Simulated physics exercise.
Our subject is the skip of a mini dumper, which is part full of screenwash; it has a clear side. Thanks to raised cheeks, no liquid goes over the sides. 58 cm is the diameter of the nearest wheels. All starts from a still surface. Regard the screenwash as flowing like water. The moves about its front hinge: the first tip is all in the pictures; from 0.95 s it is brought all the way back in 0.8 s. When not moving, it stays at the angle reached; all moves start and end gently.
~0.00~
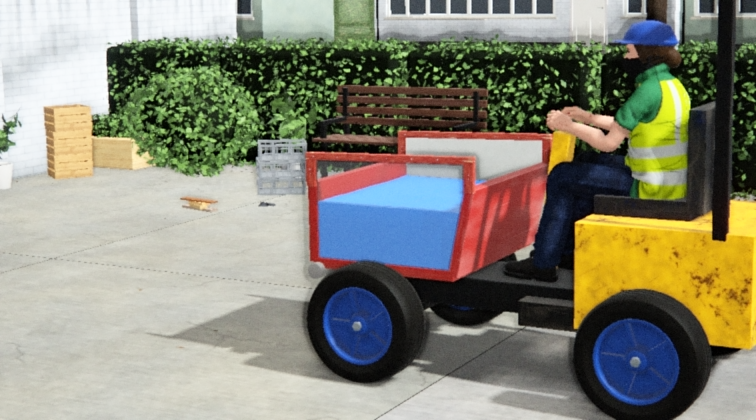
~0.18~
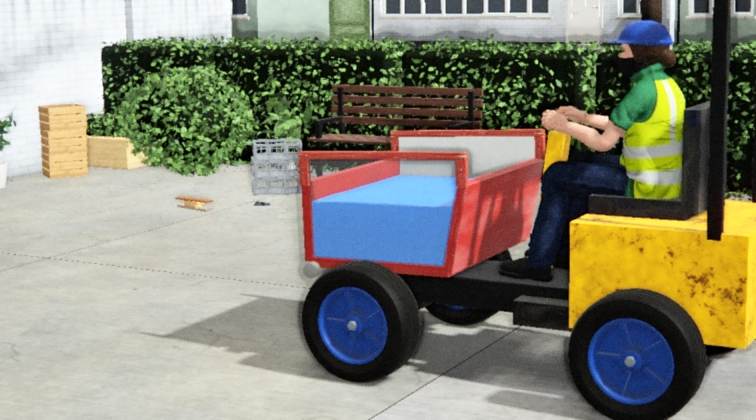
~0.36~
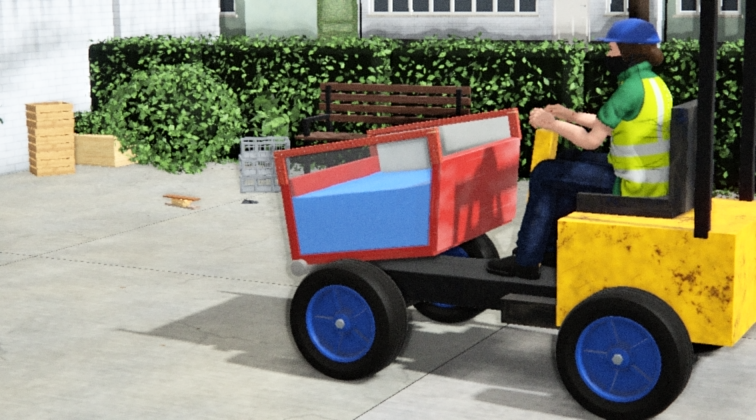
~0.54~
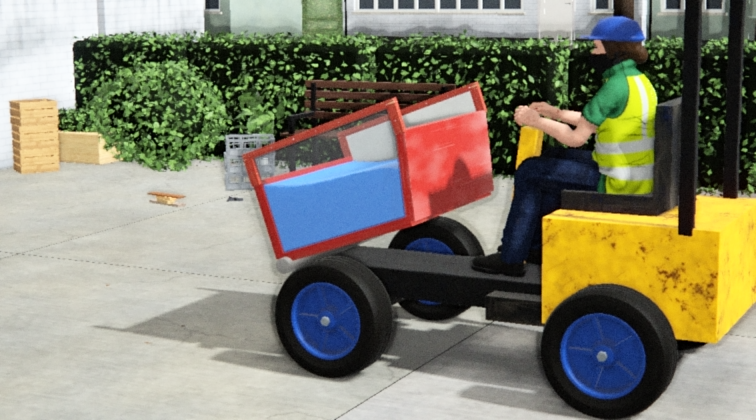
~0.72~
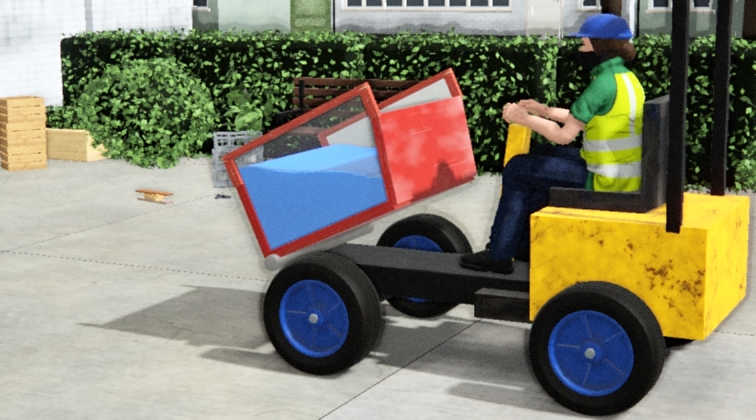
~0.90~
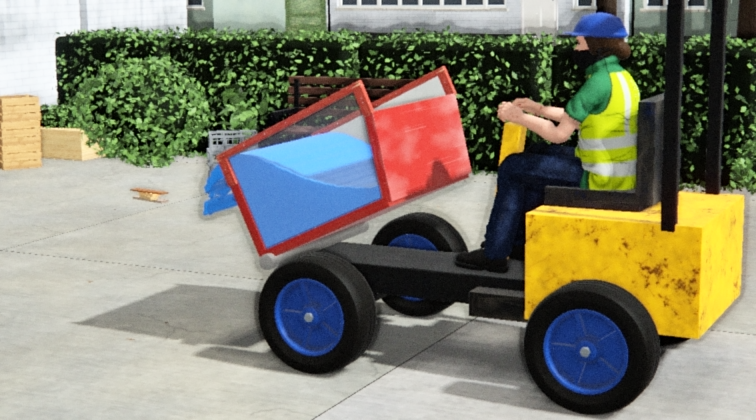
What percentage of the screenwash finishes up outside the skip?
About 28 per cent.
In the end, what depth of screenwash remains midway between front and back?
It settles at around 20 cm at the middle.
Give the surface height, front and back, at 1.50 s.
Heights: Front 28 cm, then back 12 cm.
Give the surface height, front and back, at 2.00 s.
At that moment it stands around 12 cm in front and around 34 cm behind.
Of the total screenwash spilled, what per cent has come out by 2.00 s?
Roughly 100 per cent.
By 1.50 s the skip is at 4° forwards, the surface stands 29 cm on the front, 12 cm on the back; the loss stands at 25 per cent, over the front.
By 2.00 s the surface stands 12 cm on the front, 34 cm on the back; the loss stands at 27 per cent, over the front.
By 2.55 s the surface stands 33 cm on the front, 14 cm on the back; the loss stands at 27 per cent, over the front.
By 4.64 s the loss stands at 28 per cent, over the front, 55 of 197 litres.
